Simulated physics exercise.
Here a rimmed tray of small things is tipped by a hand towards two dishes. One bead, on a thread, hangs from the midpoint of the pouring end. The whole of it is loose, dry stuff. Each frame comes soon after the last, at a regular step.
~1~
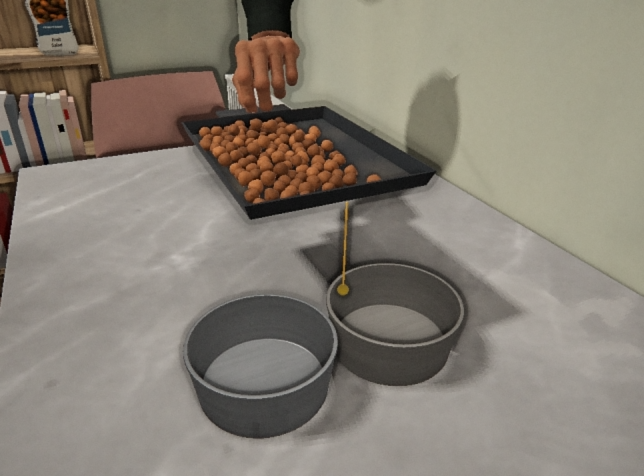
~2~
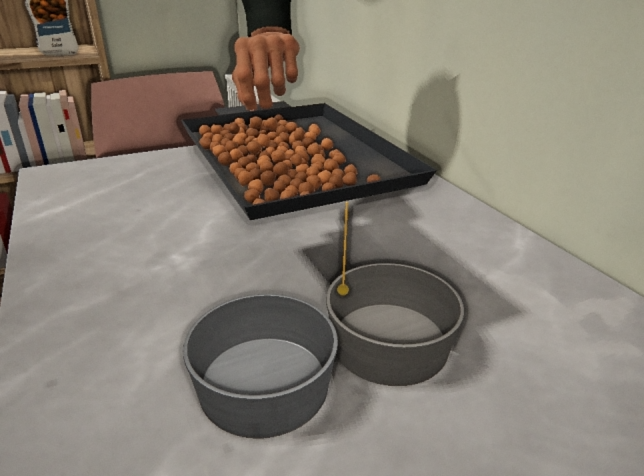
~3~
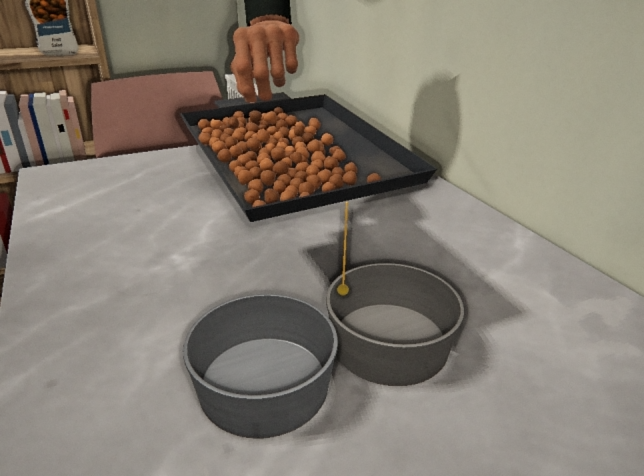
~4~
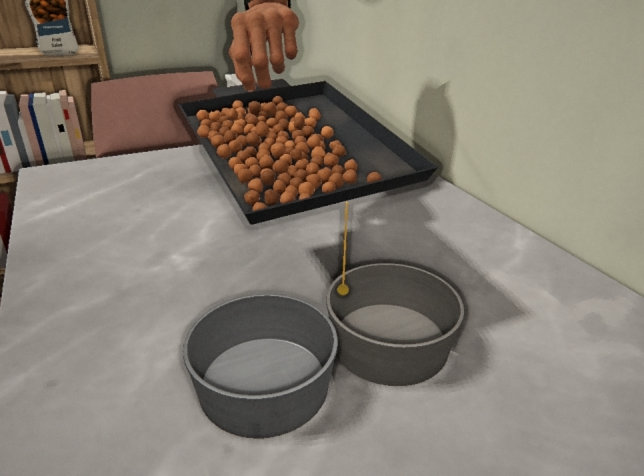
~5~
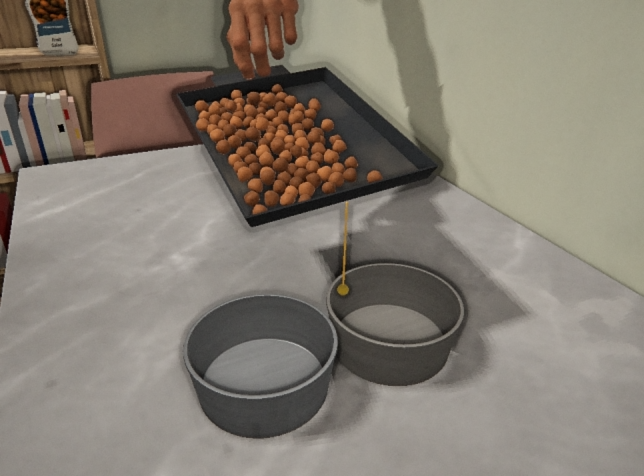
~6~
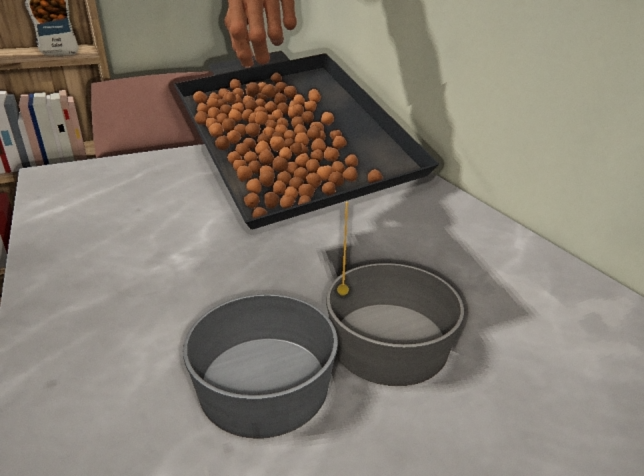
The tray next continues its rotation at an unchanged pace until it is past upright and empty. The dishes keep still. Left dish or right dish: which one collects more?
Most of the load heads over to the left dish, I'd guess.
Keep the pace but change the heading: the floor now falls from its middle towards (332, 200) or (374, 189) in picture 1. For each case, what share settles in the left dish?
40 % and 0 %.
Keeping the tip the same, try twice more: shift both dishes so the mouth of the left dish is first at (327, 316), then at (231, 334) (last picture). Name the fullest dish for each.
Try 1: The left-side dish; try 2: The left-side dish.
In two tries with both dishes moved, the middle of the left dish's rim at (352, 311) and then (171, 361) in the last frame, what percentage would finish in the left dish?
Around 30 and around 30 per cent, in that order.
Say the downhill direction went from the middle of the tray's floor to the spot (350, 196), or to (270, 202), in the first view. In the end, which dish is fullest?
Results - the dish on the right side first, the dish on the left side second.
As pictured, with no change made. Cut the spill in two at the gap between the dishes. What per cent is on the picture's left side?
20 %, roughly.
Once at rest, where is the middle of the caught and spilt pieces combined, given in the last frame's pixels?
Last view, resting centre - approx. (271, 383).
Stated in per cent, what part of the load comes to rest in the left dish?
Result: Near 80 %.
Soon, tray tipped steeply; nearly all on the tray; a stray few in the air.
A while on, tray tipped right over; about half on the tray; a small part in the left dish; a stray few in the right dish; about a quarter in the air.
Towards the end, tray tipped past a quarter turn; most in the left dish; a stray few in the right dish; a small part outside both.
Finally, tray tipped past a quarter turn; most in the left dish; a stray few in the right dish; a small part outside both.
